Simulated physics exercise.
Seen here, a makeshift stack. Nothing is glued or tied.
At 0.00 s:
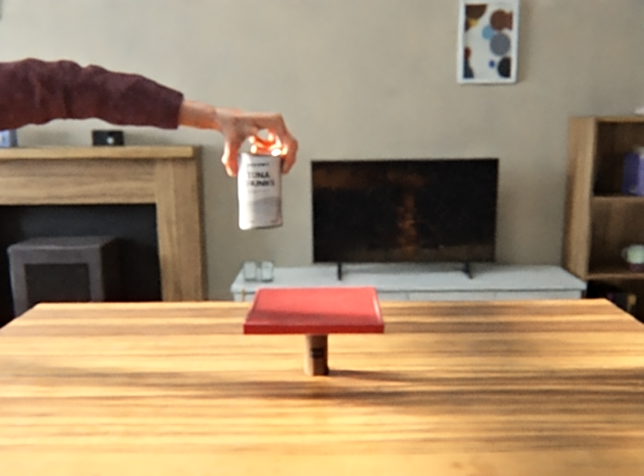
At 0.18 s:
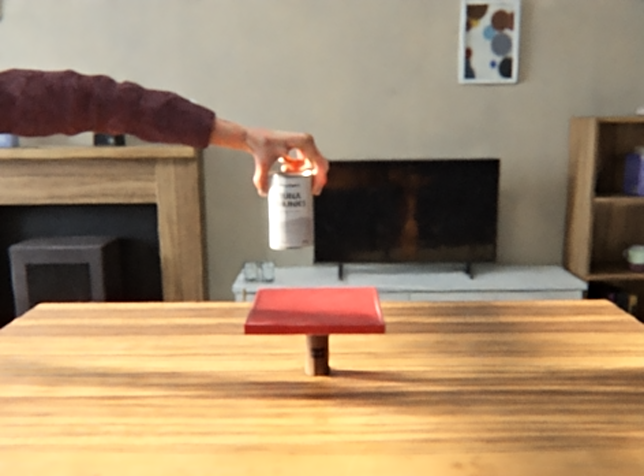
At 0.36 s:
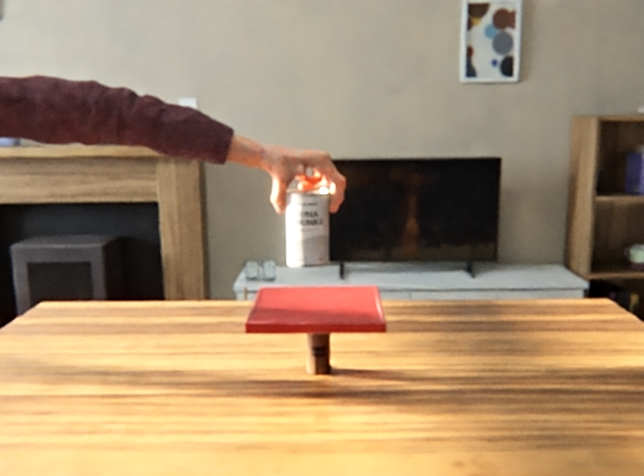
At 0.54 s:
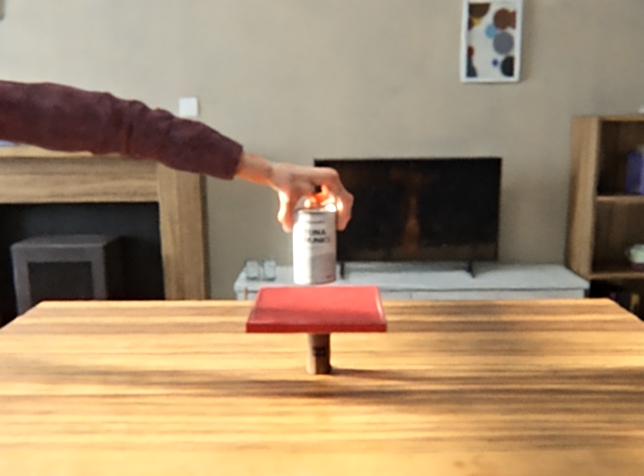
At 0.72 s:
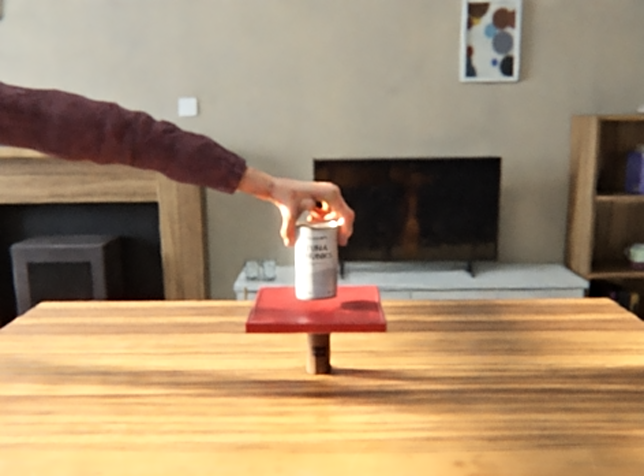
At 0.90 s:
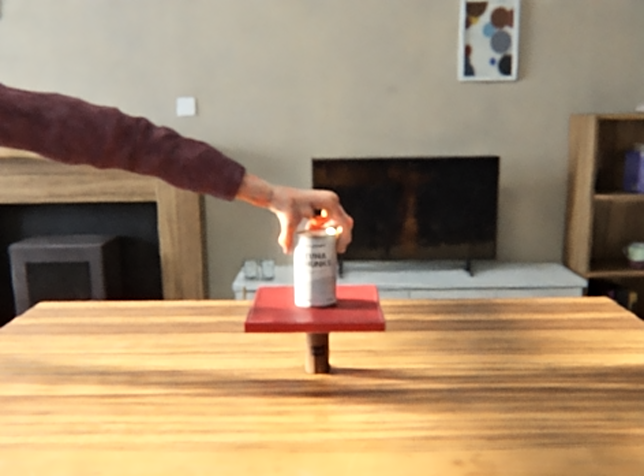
A hand in a dark red sleeve carried a white tin to the right and lowered it onto a red board resting on a small brown shaker, keeping its fingers on the tin's top.
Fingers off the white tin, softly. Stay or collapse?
The stack stays up.
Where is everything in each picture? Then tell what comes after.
The first picture shows still above its spot; white tin (261, 190); brown shaker (317, 343).
The second picture shows still above its spot; white tin (291, 210); brown shaker (318, 344).
The third picture shows still above its spot; white tin (308, 227); brown shaker (319, 342).
The fourth picture shows still above its spot; white tin (316, 244); brown shaker (319, 342).
The fifth picture shows still above its spot; white tin (317, 260); brown shaker (319, 342).
The sixth picture shows in place under the hand; white tin (316, 268); brown shaker (318, 342).
After 1.20 s, no change.
After 1.60 s, white tin resting near (316, 268).
In the end (2.0 s), all 3 unmoved. At the end, from the last picture's camera, white tin near (316, 268). The stack keeps its balance.
